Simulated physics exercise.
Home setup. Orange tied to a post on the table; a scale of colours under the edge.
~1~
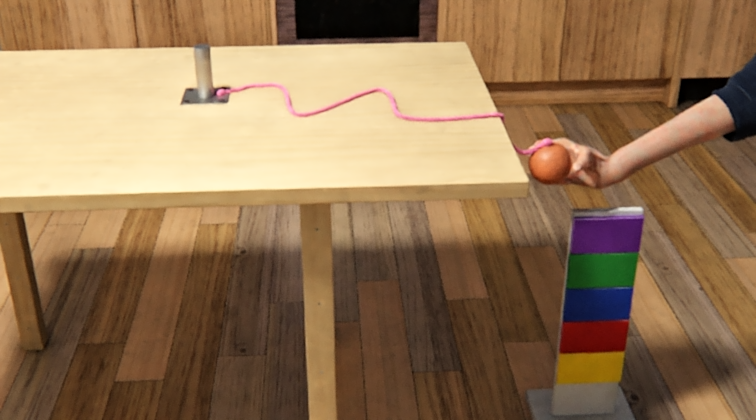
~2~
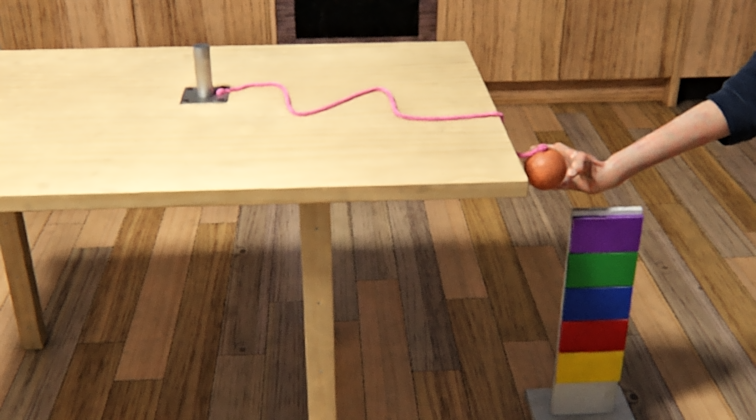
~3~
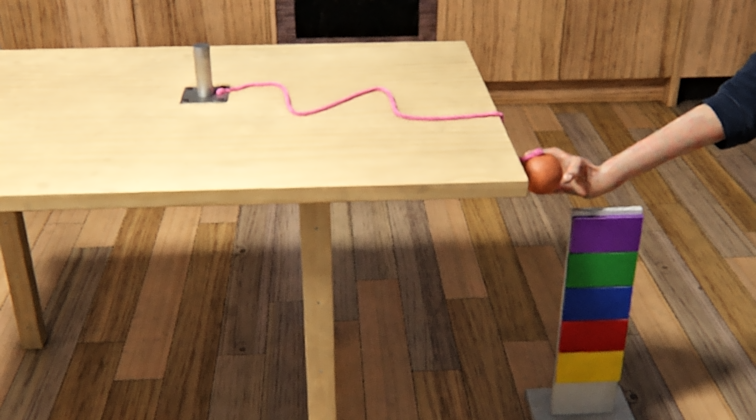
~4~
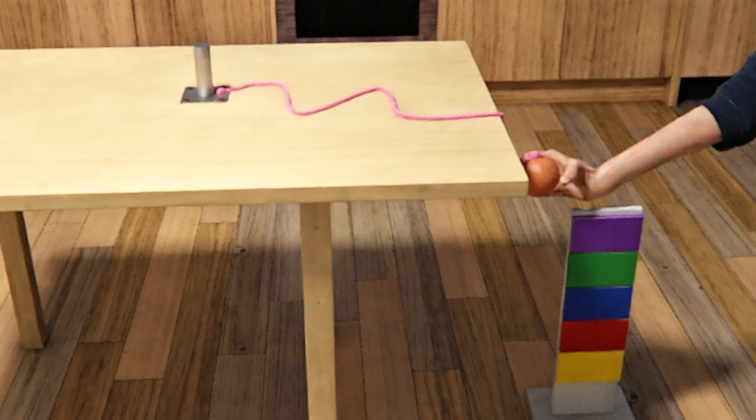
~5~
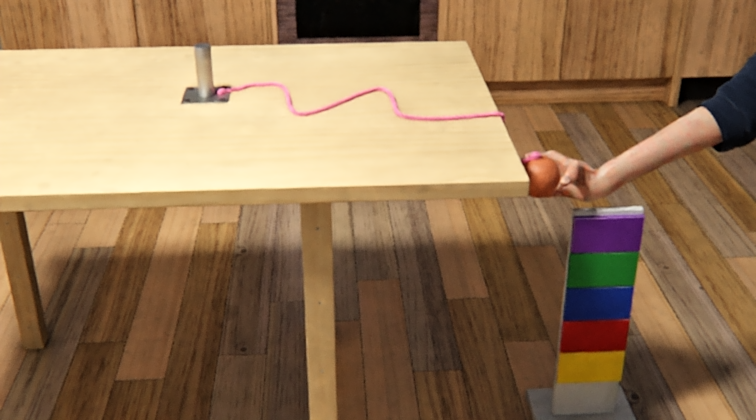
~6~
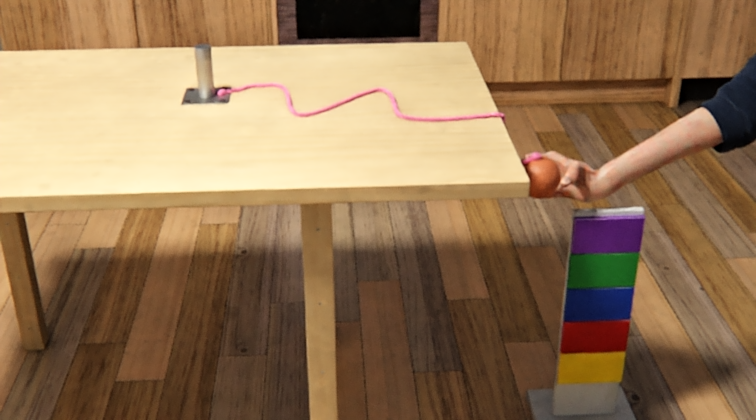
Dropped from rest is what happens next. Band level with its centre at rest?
Red.
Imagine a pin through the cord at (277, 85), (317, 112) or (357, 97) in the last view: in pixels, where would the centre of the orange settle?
(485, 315); (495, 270); (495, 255).
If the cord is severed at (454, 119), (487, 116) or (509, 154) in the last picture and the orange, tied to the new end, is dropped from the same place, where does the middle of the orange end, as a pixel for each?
About (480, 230) first, then about (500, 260), and finally about (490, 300).
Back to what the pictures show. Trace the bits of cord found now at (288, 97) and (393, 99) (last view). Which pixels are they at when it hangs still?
First: (320, 99). Second: (497, 124).
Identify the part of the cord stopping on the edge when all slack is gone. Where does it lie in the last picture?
Spot: Approx. (390, 95).
Soon after, orange near (456, 330); level with red.
Then, orange near (505, 331); level with red.
At rest, orange near (478, 328); level with red. Its centre hangs level with the red band.
